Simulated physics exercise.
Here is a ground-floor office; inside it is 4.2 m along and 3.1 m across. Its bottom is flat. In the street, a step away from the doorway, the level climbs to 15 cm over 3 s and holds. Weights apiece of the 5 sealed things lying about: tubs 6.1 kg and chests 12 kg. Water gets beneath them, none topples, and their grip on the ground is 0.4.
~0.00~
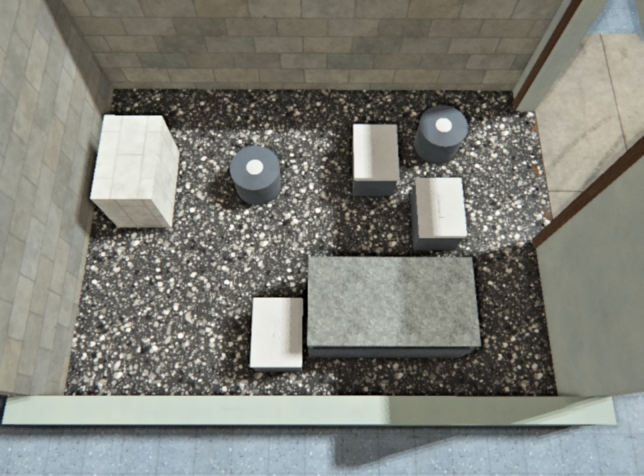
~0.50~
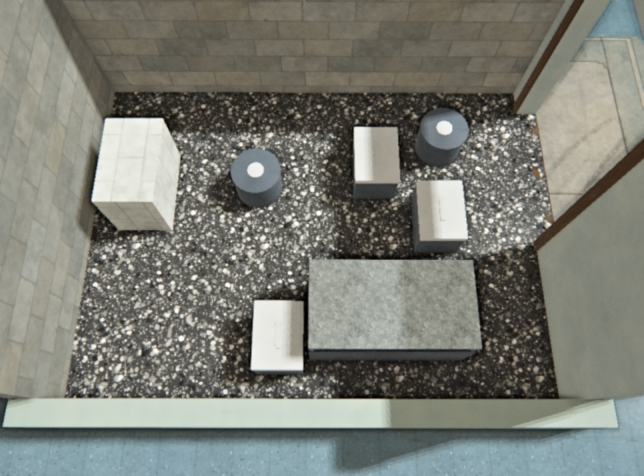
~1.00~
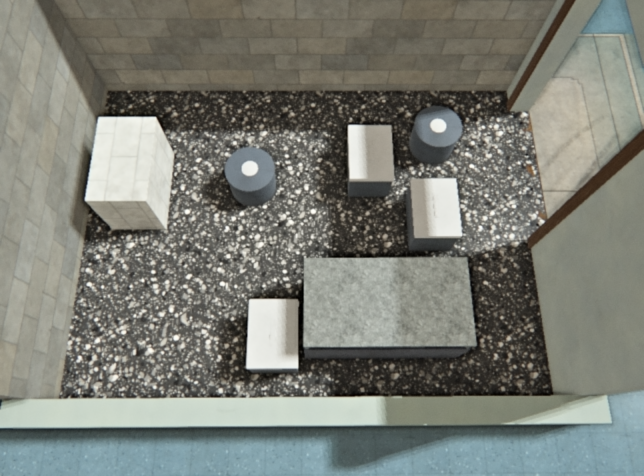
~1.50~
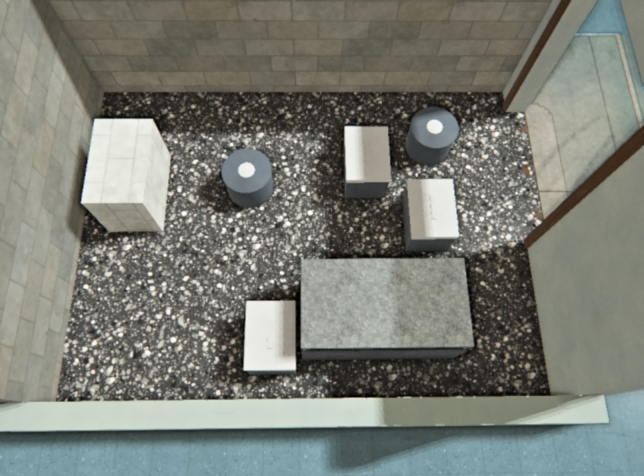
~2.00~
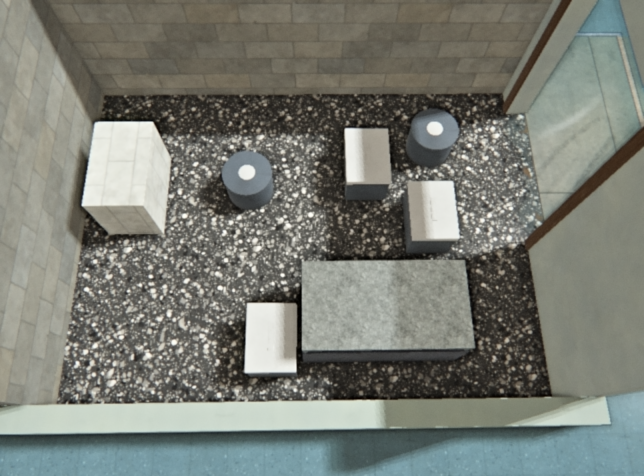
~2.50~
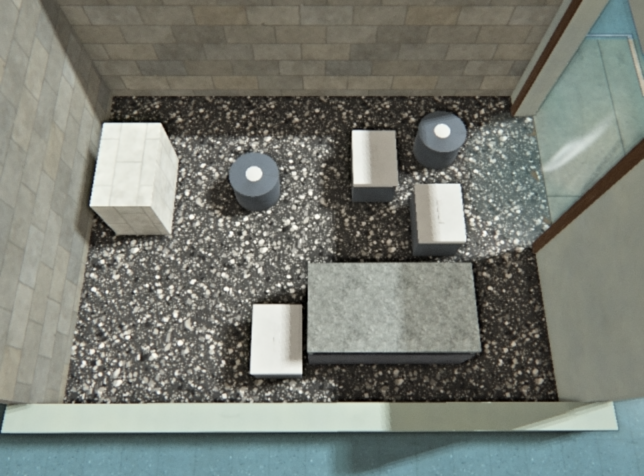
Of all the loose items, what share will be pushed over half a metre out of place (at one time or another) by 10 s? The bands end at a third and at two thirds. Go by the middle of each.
It is at least two thirds.
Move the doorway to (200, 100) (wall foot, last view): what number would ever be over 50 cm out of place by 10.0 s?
In that case 2 of them.
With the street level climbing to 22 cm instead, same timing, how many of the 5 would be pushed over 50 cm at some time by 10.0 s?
In that case 4 of them.
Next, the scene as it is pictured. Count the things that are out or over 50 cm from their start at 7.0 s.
I count 4.
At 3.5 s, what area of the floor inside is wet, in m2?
Some 1.5 m2.
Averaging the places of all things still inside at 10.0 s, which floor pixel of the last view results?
Near (185, 248).
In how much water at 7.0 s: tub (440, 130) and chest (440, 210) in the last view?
About 9 and 4 cm.
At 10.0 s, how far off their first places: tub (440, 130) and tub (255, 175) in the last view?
In that order: 300 cm, 150 cm.
After 3.5 s 0 of 5 are over 50 cm from their spots; 0 afloat.
After 4.5 s 3 of 5 are over 50 cm from their spots; 0 afloat.
After 7.0 s 4 of 5 are over 50 cm from their spots; 3 afloat.
After 10.0 s 4 of 5 are over 50 cm from their spots, and 4 have been at some point; 5 afloat.
